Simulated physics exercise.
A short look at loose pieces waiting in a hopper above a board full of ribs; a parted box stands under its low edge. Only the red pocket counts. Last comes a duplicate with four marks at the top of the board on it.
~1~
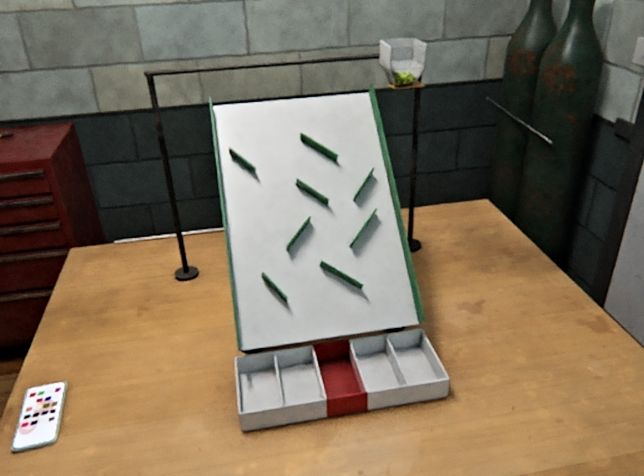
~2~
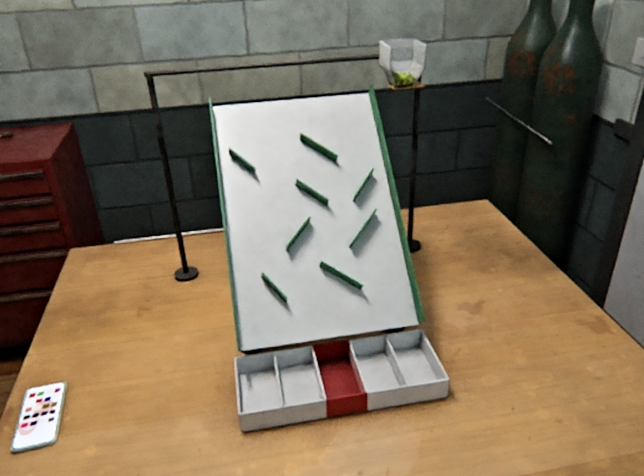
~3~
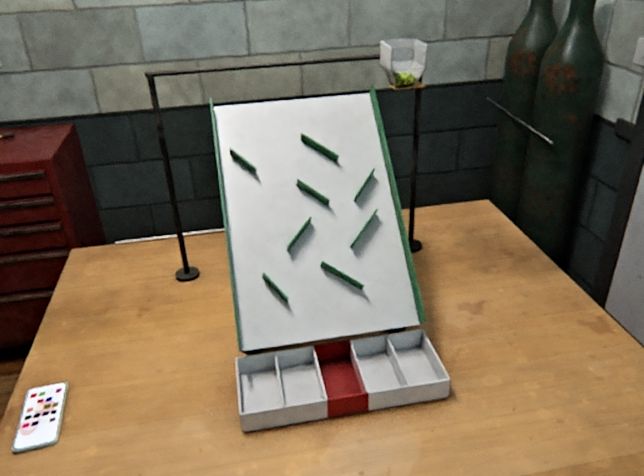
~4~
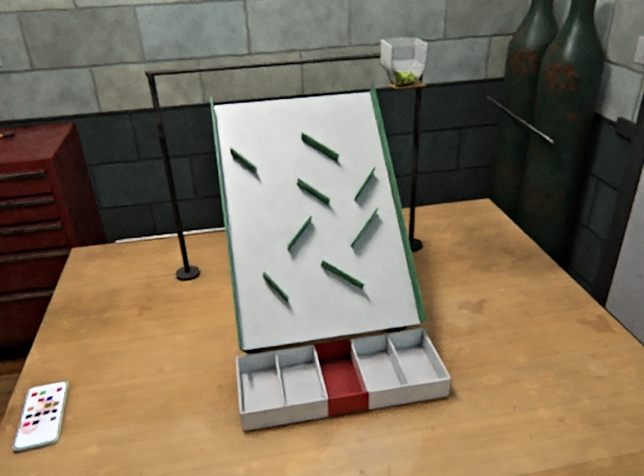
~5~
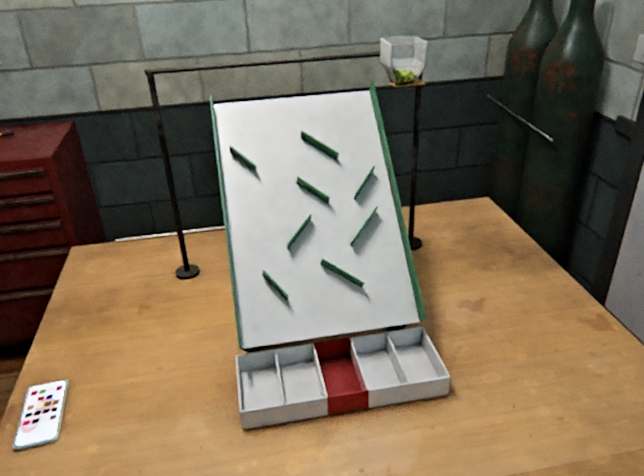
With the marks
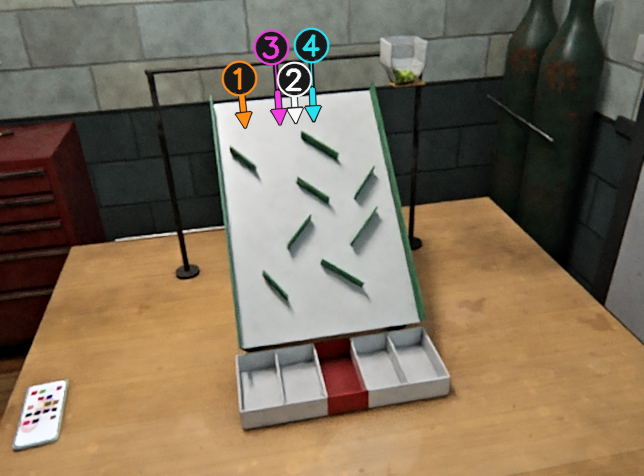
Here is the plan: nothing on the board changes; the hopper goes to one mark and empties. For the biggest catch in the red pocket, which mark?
It is 1.
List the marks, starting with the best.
1, 3, 2, 4.
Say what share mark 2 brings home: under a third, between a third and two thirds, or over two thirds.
Under a third.
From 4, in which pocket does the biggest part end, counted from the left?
It is the fifth one.
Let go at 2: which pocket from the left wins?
It is the fifth one.
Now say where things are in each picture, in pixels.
In the first frame, hopper (401, 79), dried peas, door shut.
In the second frame, ribs (229, 148) to (255, 168), (301, 133) to (338, 156), (297, 179) to (329, 201).
In the third frame, ribs (356, 197) to (374, 168), (288, 247) to (311, 217), (353, 244) to (377, 209).
In the fourth frame, ribs (264, 272) to (289, 298), (322, 261) to (365, 285).
In the fifth frame, red pocket (348, 401), number 3 of 5 from the left.
On the marked copy, mark 1 meets the board at (244, 122); mark 2 meets the board at (295, 117); mark 3 meets the board at (279, 119); mark 4 meets the board at (313, 115).
For mark 1, roughly two thirds in the red pocket, roughly a third in other pockets.
For mark 2, roughly a quarter in the red pocket, the larger part in other pockets.
For mark 3, roughly half in the red pocket, roughly half in other pockets.
For mark 4, just a few in the red pocket, almost all in other pockets.
